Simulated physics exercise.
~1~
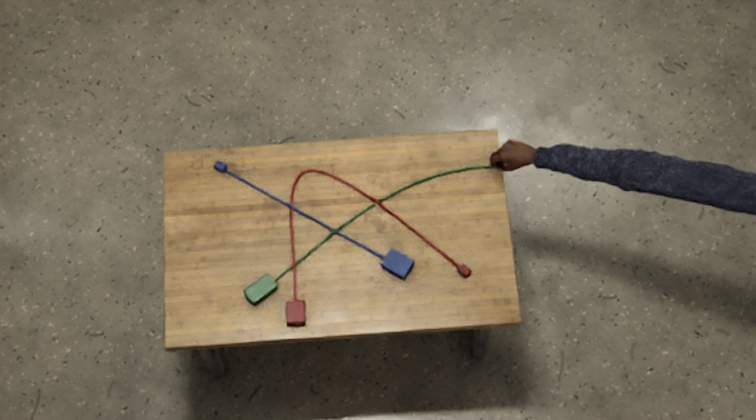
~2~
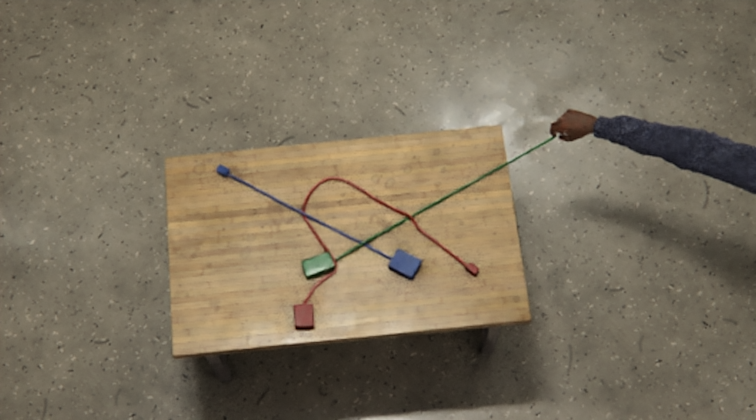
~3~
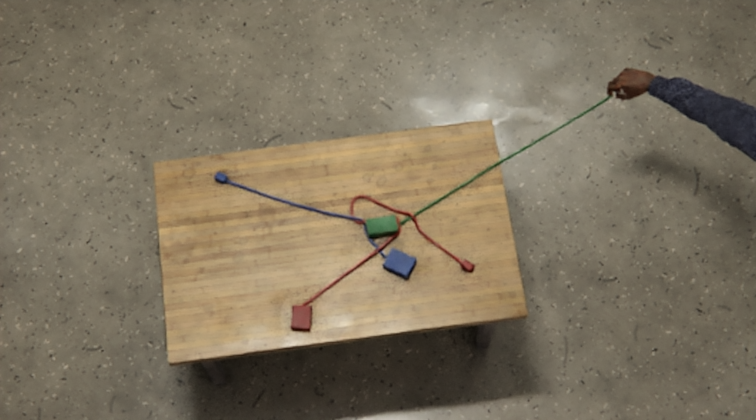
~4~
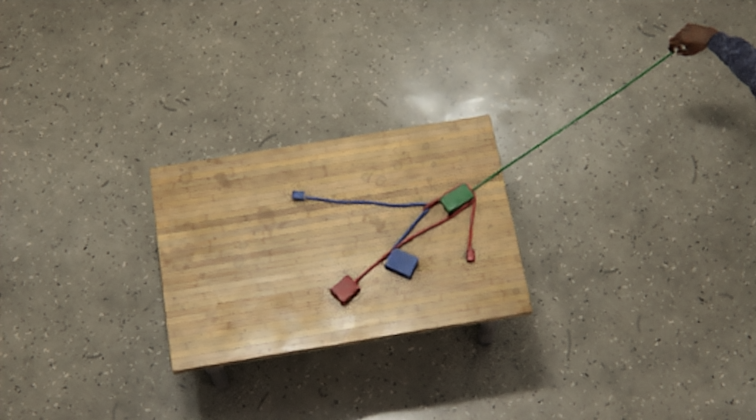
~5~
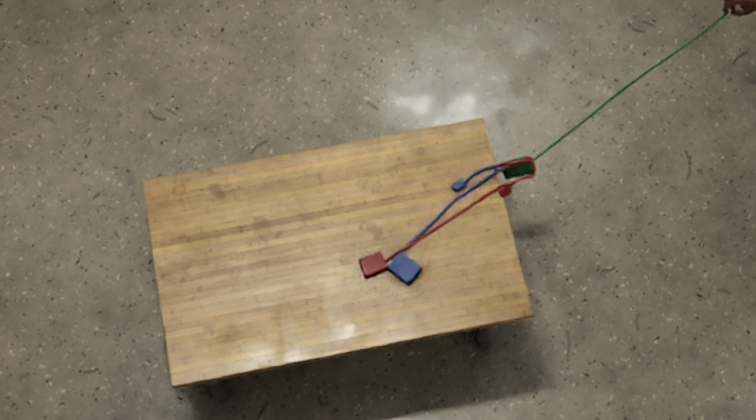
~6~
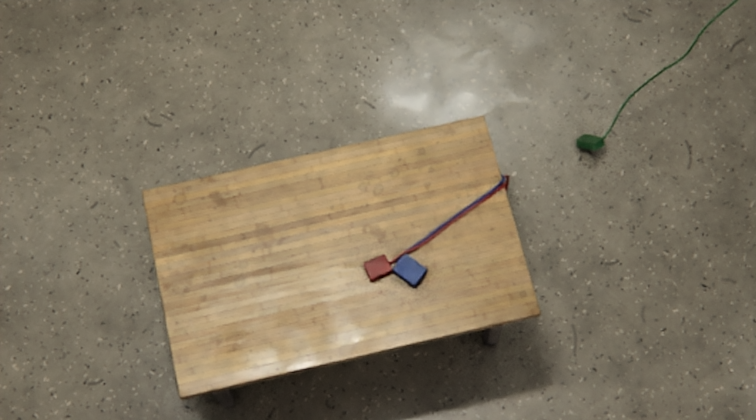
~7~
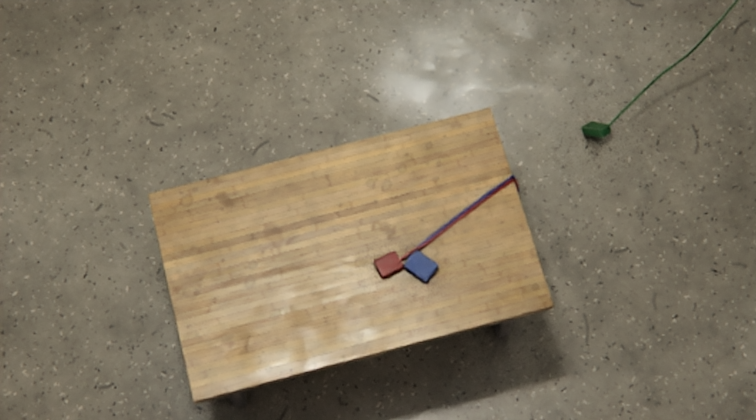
Green lead pulled right by a hand, its charger dragging red and blue leads across a wooden table before dropping off the edge.
